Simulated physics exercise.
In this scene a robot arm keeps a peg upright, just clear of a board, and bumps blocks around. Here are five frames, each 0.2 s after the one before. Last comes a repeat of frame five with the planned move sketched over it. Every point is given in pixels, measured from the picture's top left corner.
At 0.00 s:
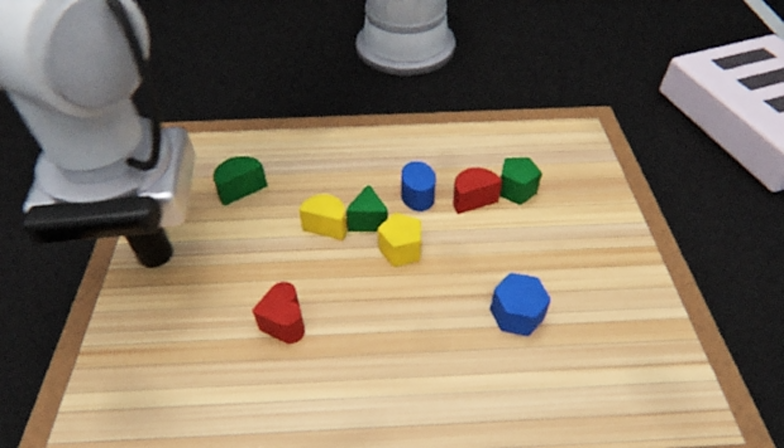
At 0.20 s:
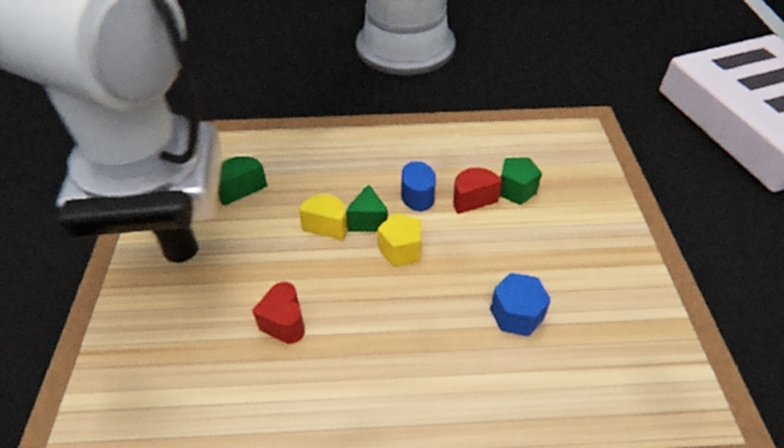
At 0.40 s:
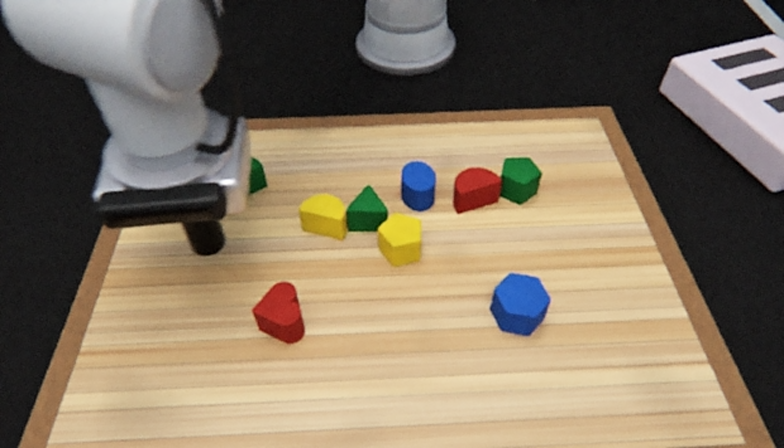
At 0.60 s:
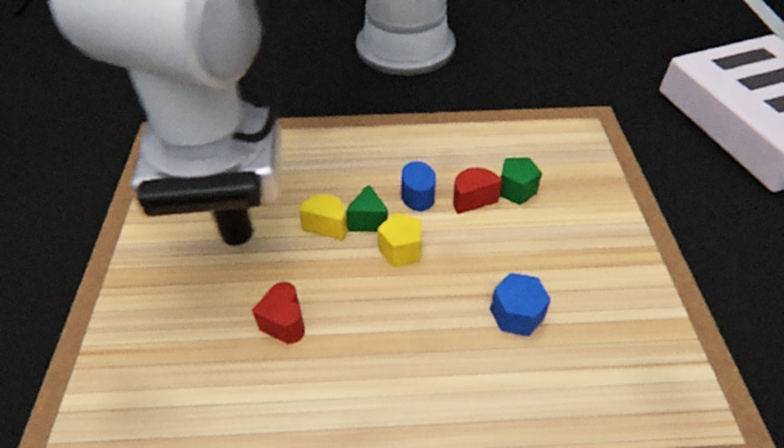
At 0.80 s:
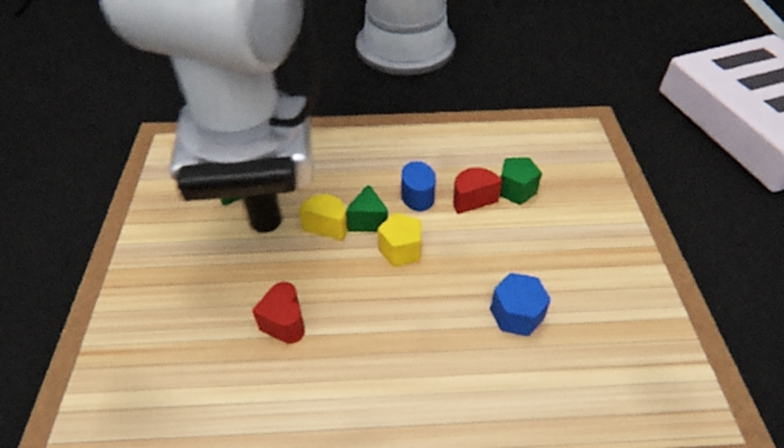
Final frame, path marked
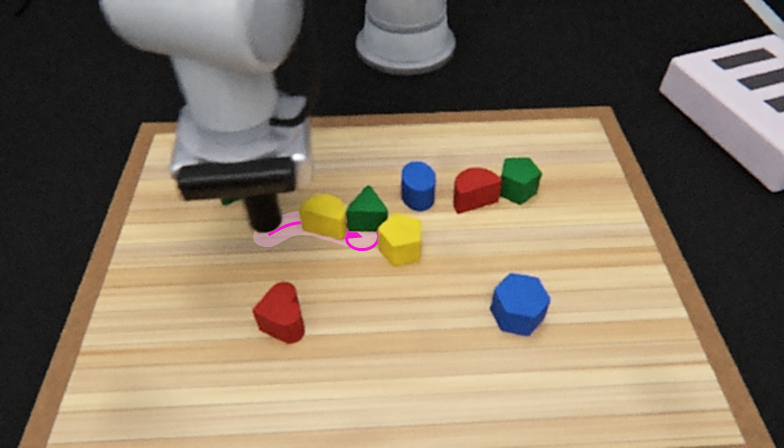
A light wooden board with a brown edge lies on a black surface, seen from above at a fixed angle. Green, yellow, red and blue blocks sit mostly across its upper half, with a red heart lower left and a blue hexagon lower right. A white robot arm carries a black peg rightward and slightly up the board, passing before the green half-round block, while the blocks stay still.
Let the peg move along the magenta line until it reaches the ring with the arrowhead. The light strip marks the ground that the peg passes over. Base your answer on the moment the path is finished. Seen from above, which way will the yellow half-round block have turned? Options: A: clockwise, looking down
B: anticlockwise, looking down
Answer: A.
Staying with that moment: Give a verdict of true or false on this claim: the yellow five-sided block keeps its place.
The statement is incorrect.
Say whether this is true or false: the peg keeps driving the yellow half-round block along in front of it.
That statement is accurate.
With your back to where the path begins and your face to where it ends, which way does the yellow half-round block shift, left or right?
Answer: Rightward.
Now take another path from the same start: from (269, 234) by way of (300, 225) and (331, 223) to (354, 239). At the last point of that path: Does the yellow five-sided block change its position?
Yes, that is how it ends up.
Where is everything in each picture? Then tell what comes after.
Tip of the peg (156, 255), middles of tops, green half-round block (235, 168), yellow half-round block (324, 206), green triangular piece (367, 201), yellow five-sided block (401, 229), in the first frame.
Peg (182, 250), nothing pushed, in the second frame.
Peg (209, 243), nothing pushed, in the third frame.
Peg (237, 234), nothing pushed, in the fourth frame.
Peg (266, 221), green half-round block hidden, yellow half-round block (324, 206), green triangular piece (367, 201), yellow five-sided block (401, 229), in the fifth frame.
The line goes from (269, 234) over (300, 223) and (332, 228) to (362, 237).
On the path given first. One third of the way, peg (299, 209); yellow half-round block (337, 207); green triangular piece (374, 201), turned 20° anticlockwise.
Two thirds of the way, peg (331, 215); yellow half-round block (369, 216), turned 15° clockwise; green triangular piece (391, 199), turned 65° anticlockwise; yellow five-sided block (408, 230).
At the end, peg (361, 224); green half-round block unmoved; yellow half-round block (397, 230), turned 20° clockwise; green triangular piece (395, 200), turned 80° anticlockwise; yellow five-sided block (437, 239), turned 35° anticlockwise.
